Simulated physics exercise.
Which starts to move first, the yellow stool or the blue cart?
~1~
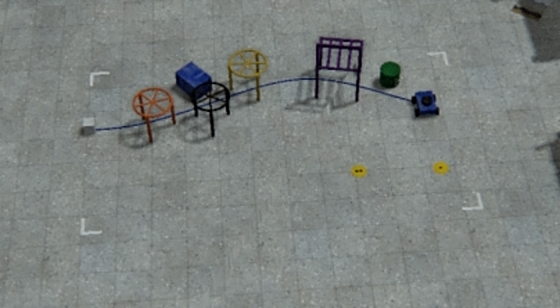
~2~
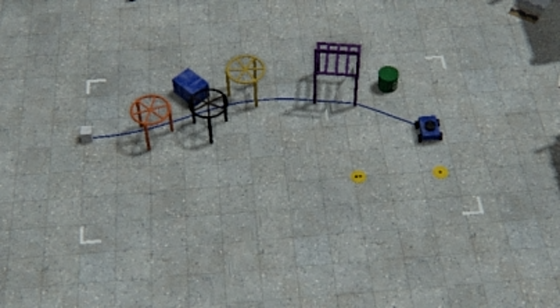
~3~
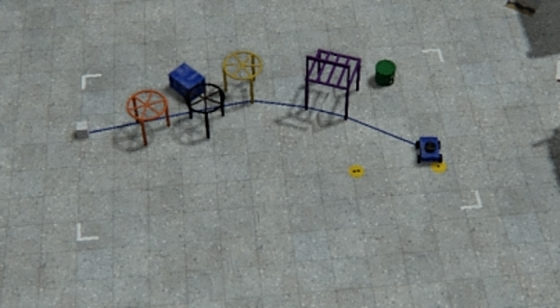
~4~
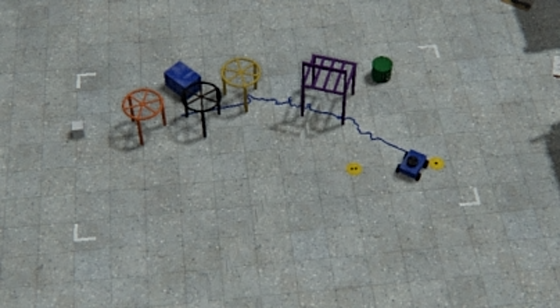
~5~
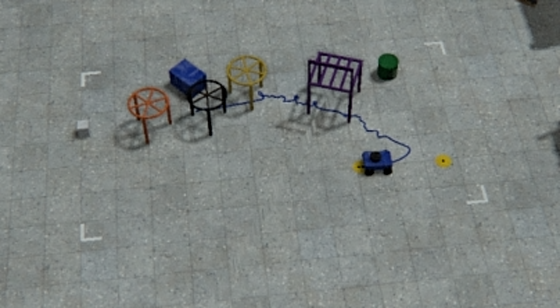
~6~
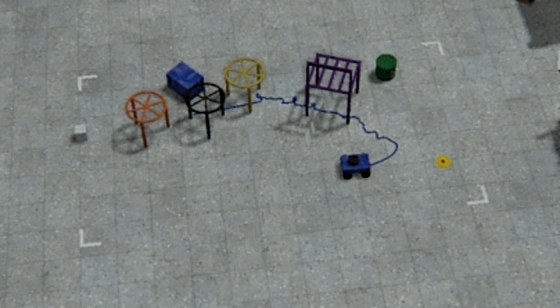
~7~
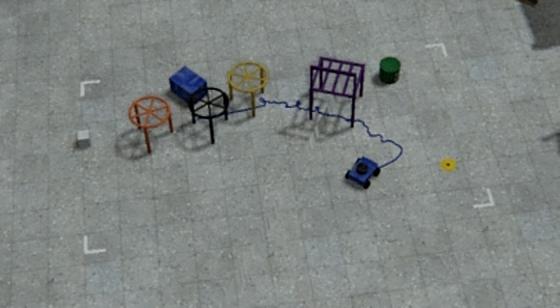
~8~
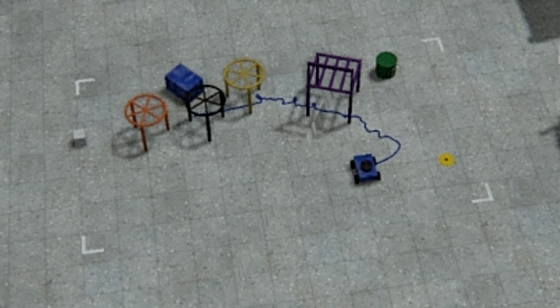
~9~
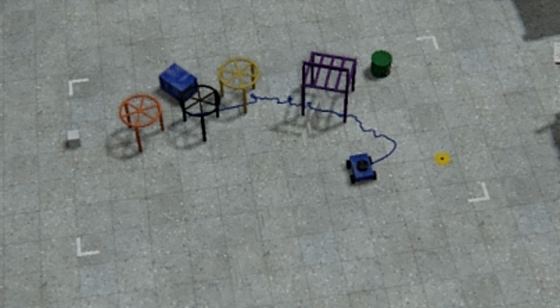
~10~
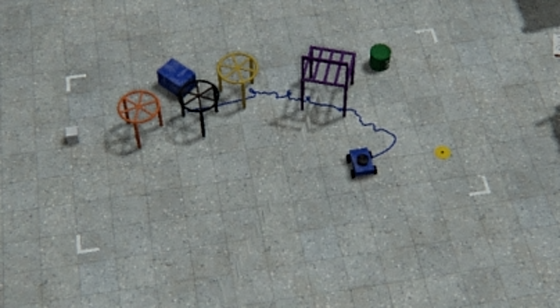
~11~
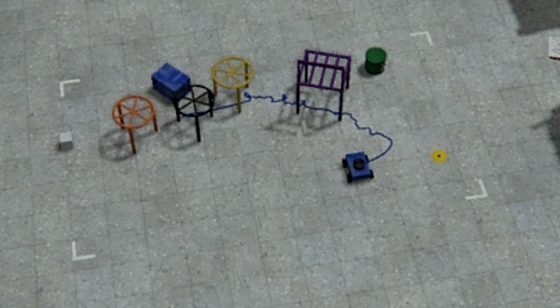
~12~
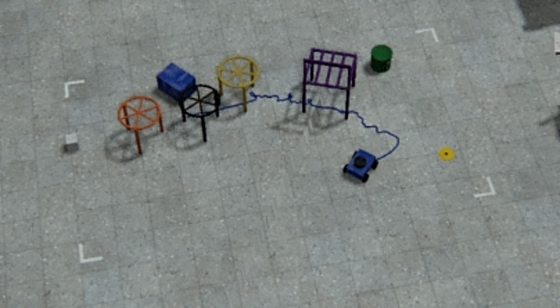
The blue cart starts to move first, rolling down the floor while the yellow stool is still in its place. The stool shifts slightly only later, around when the lead comes free.
